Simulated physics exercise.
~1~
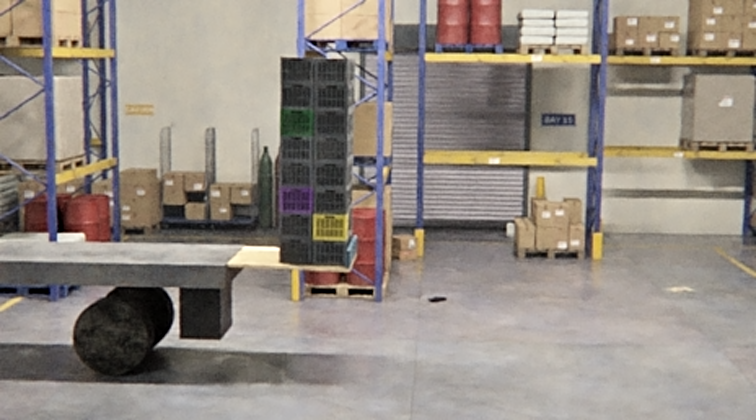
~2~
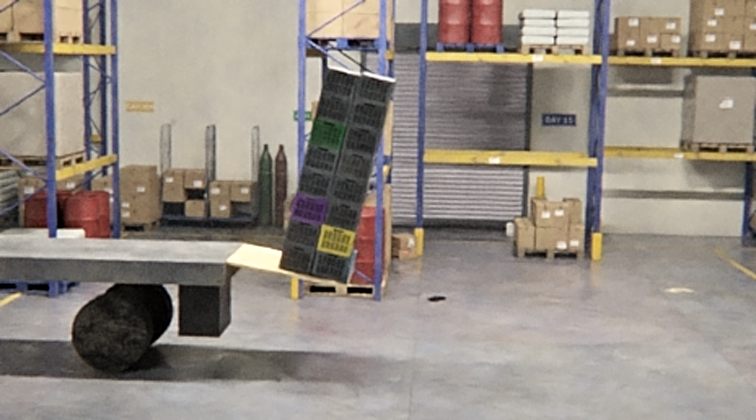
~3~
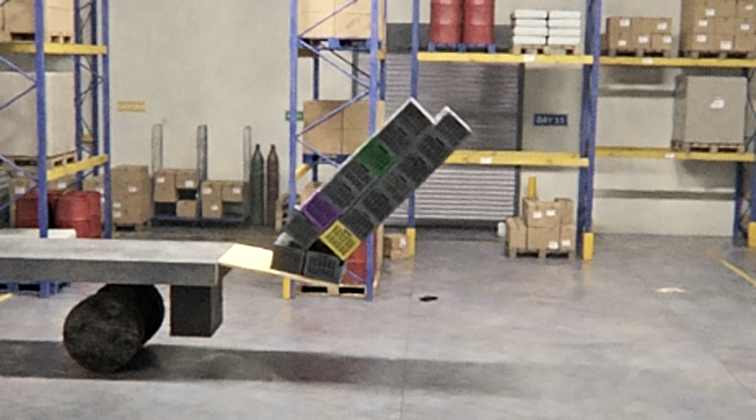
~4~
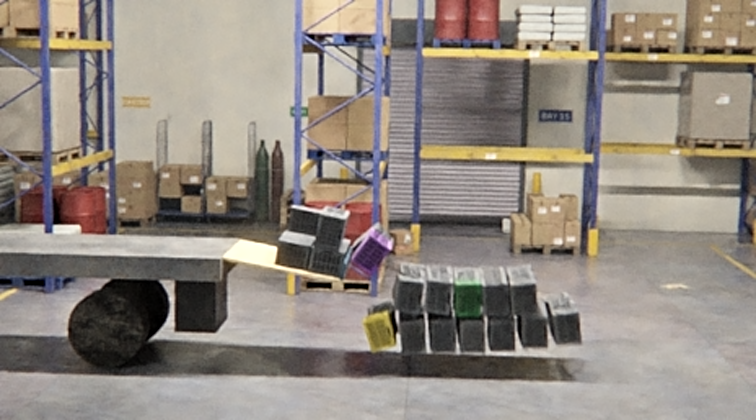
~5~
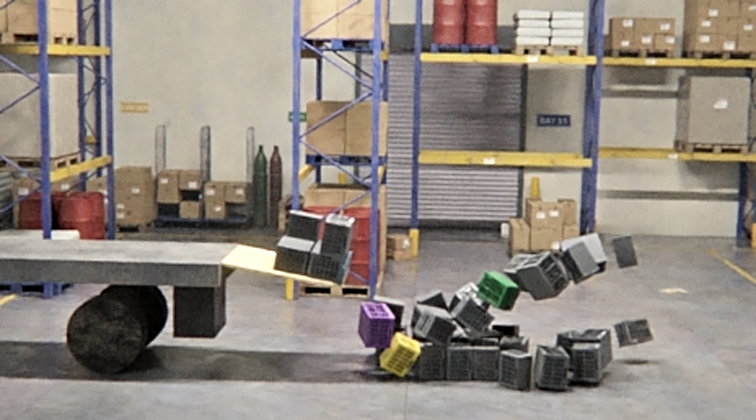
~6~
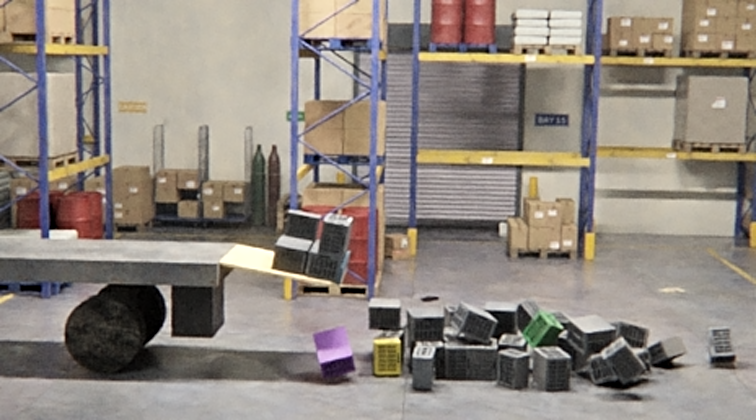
Tall stack of dark crates tipping right off a sloping flap, scattering across the warehouse floor while a few stay behind.
